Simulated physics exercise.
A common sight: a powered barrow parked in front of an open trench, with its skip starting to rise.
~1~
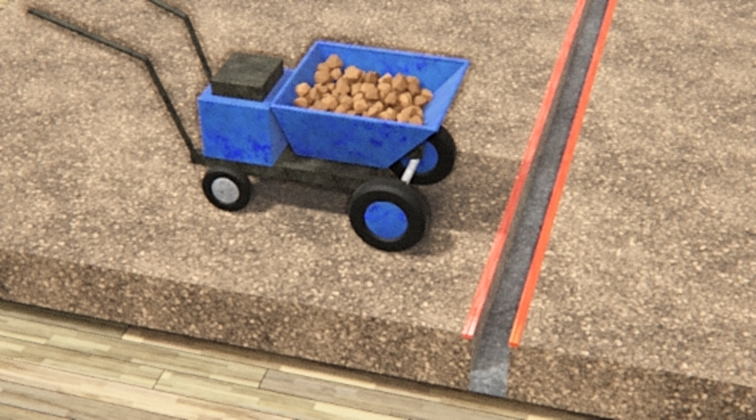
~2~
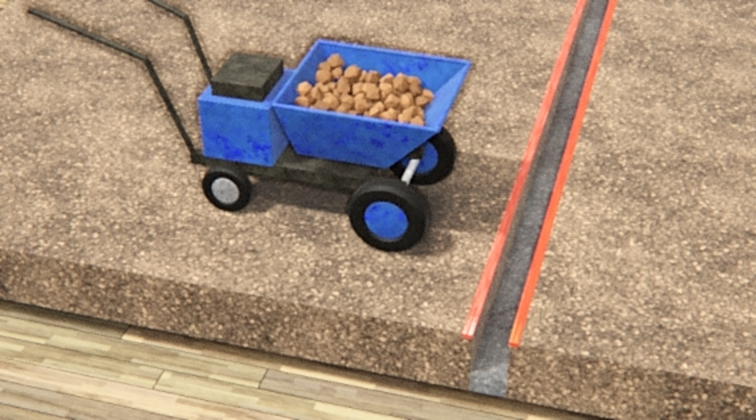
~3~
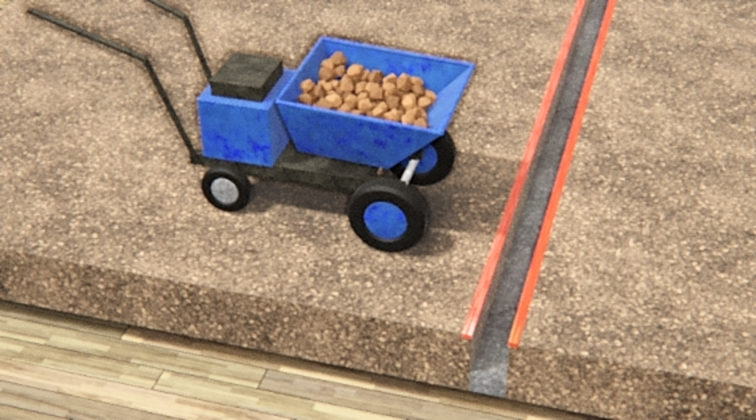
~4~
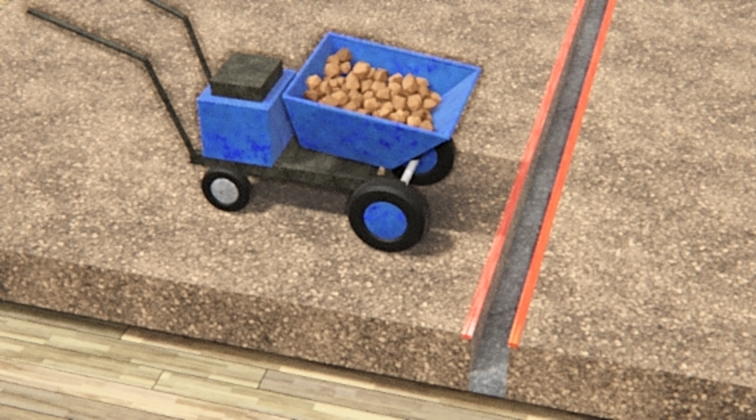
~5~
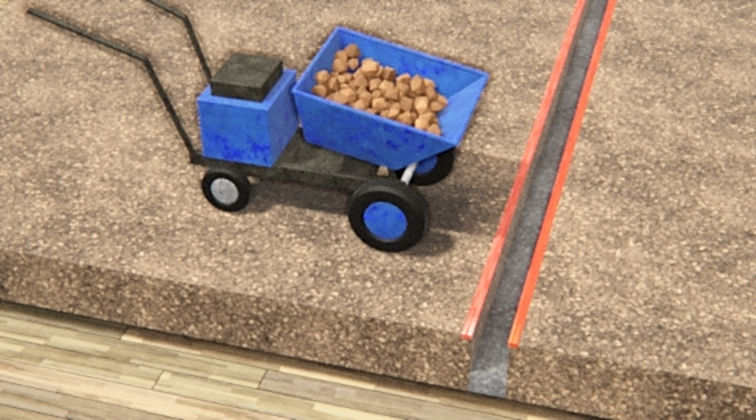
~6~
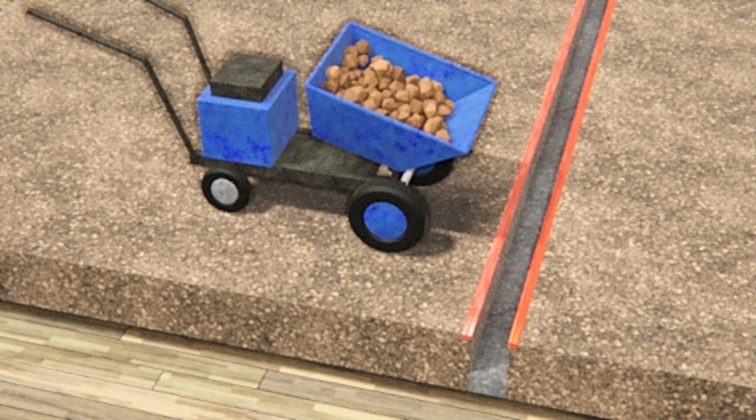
We see a blue powered barrow loaded with brown clods standing still to the left of a narrow, orange-edged trench, as its skip gradually tilts forward, the rear rising and the front lip dipping toward the right.
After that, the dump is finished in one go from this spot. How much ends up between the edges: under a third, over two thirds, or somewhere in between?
My guess is the trench keeps one to two thirds of it.
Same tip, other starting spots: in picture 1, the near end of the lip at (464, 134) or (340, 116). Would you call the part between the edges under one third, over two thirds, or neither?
Try 1, less than a third; try 2, under a third.
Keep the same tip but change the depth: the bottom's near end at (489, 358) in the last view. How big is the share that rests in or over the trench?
The share would be close to 30 percent.
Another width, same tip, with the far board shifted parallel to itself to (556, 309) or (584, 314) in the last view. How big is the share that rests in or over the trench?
100 % and 100 %, give or take.
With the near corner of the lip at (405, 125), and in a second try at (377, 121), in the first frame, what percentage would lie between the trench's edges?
Okay, so the first one ends at 60 % and the second at 40 %.
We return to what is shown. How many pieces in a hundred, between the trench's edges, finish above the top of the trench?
My guess is some 5 per cent.
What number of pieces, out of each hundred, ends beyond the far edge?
I'd put it at around 40 percent.
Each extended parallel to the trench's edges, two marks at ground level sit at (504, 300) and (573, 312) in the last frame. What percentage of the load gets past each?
Around 70 per cent for the first, and 20 per cent for the second.
Just after the last frame, skip tipped steeply; every one in the skip.
A moment on, skip tipped right over; roughly two thirds in the skip; about a tenth in or heaped over the trench; about a tenth beyond it; just a few falling.
Further on, skip tipped right over; roughly a quarter in the skip; roughly half in or heaped over the trench; roughly a third beyond it.
When it is over, skip tipped right over; about a tenth in the skip; roughly half in or heaped over the trench; roughly a third beyond it.
